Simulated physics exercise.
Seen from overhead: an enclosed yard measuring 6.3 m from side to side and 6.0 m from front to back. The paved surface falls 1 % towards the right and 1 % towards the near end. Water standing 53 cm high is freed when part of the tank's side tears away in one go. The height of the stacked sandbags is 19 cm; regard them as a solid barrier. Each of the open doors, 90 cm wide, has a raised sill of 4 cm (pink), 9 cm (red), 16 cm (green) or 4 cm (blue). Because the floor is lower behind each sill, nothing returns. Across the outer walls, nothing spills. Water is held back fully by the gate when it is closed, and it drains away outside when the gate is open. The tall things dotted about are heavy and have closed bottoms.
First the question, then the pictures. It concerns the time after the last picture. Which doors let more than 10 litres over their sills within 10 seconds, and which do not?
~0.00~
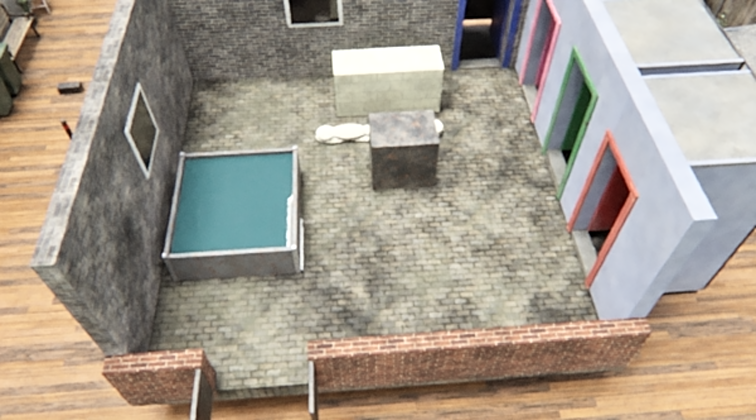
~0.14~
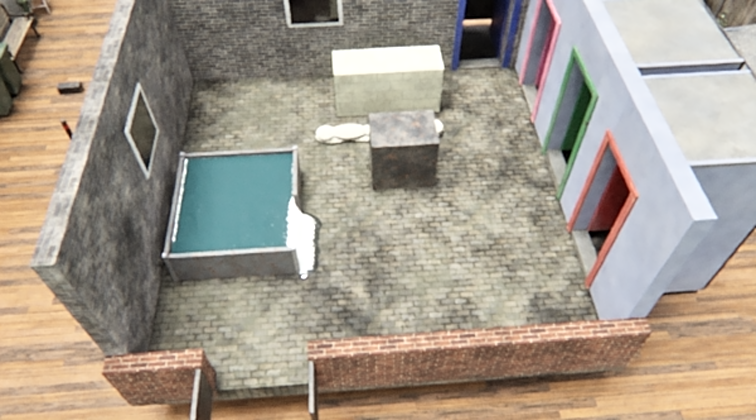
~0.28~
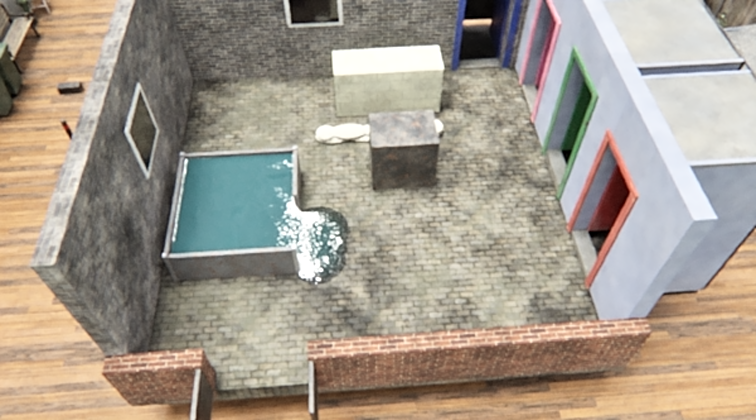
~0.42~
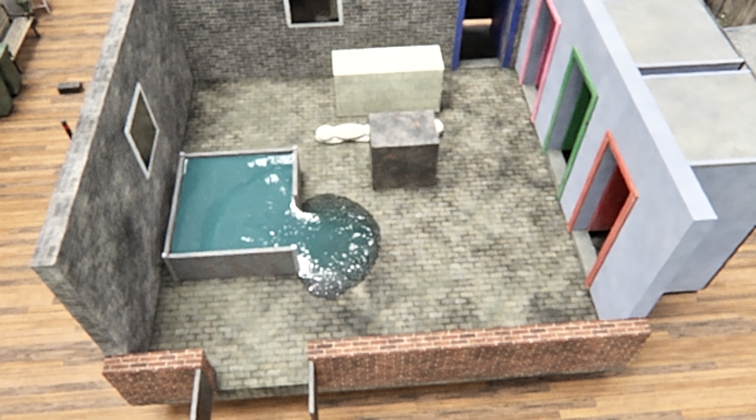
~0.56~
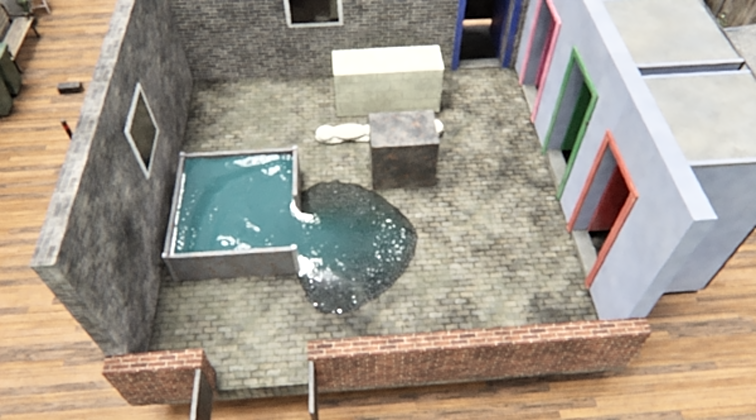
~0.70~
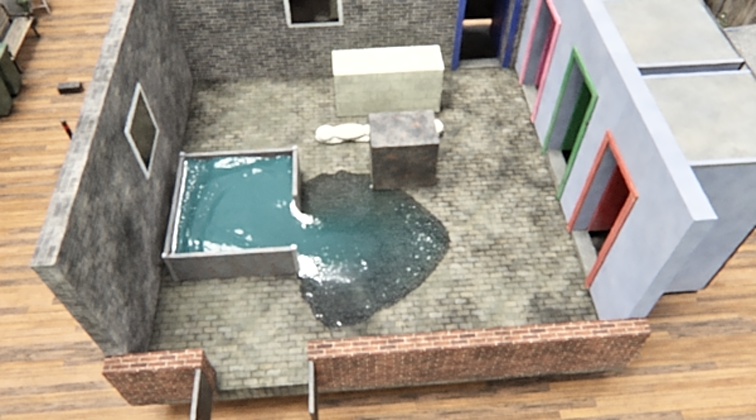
In 10 seconds, the pink door lets more through; the red door lets more through; the green door stays within 10 litres; the blue door lets more through.
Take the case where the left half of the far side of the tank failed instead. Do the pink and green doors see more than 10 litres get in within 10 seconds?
So pink ends up past the limit and green ends up short of it.
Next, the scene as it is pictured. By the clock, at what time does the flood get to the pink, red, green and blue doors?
Doors: Pink 3.0 s / red 1.4 s / green 1.8 s / blue 4.0 s.
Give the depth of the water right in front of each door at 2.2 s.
Measured in centimetres, the pink door gives 0, the red door 18, the green door 17 and the blue door 0.
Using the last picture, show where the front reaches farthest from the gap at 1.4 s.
Somewhere around (571, 239).
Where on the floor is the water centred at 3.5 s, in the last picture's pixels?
(386, 239).
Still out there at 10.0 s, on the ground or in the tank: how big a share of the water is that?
Remaining: Roughly 86 %.
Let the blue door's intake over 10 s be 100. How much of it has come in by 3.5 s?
Some 0 in a hundred.
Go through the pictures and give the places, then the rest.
The first frame shows the tank at (236, 202) is whole and still, 53 cm deep.
In the second frame, water pours out at (295, 236) and has run 0.5 m, to (307, 217); typically 10 cm deep outside, 53 cm at the tank's back.
In the third frame, the front is at (340, 221), 0.8 m from the gap at (296, 237); 0.7 m2 of floor is under water; 53 cm left at the back of the tank.
In the fourth frame, water pours out at (296, 238) and has run 1.2 m, to (371, 223); typically 6 cm deep outside, 53 cm at the tank's back.
In the fifth frame, water pours out at (296, 238) and has run 1.8 m, to (409, 230); typically 5 cm deep outside, 49 cm at the tank's back.
In the sixth frame, water pours out at (296, 238) and has run 2.3 m, to (442, 247); typically 4 cm deep outside, 44 cm at the tank's back.
After 1.4 s water covers 30 % of the floor and is deepest (30 cm) near (307, 255); pink door not reached, red door not reached, green door not reached, blue door not reached.
After 2.2 s water covers 40 % of the floor and is deepest (42 cm) near (606, 345); pink door not reached, red door 18 cm at the sill, 8 L in, green door 17 cm at the sill, 0 L in, blue door not reached.
After 3.5 s water covers 45 % of the floor and is deepest (22 cm) near (606, 345); pink door 3 cm at the sill, 0 L in, red door 21 cm at the sill, 55 L in, green door 13 cm at the sill, 4 L in, blue door not reached.
After 6.0 s water covers 55 % of the floor and is deepest (15 cm) near (593, 346); pink door 5 cm at the sill, 0 L in, red door 13 cm at the sill, 110 L in, green door 10 cm at the sill, 5 L in, blue door 8 cm at the sill, 10 L in.
After 10.0 s water covers 75 % of the floor and is deepest (12 cm) near (580, 347); pink door 9 cm at the sill, 24 L in, red door 9 cm at the sill, 120 L in, green door 7 cm at the sill, 5 L in, blue door 8 cm at the sill, 72 L in.
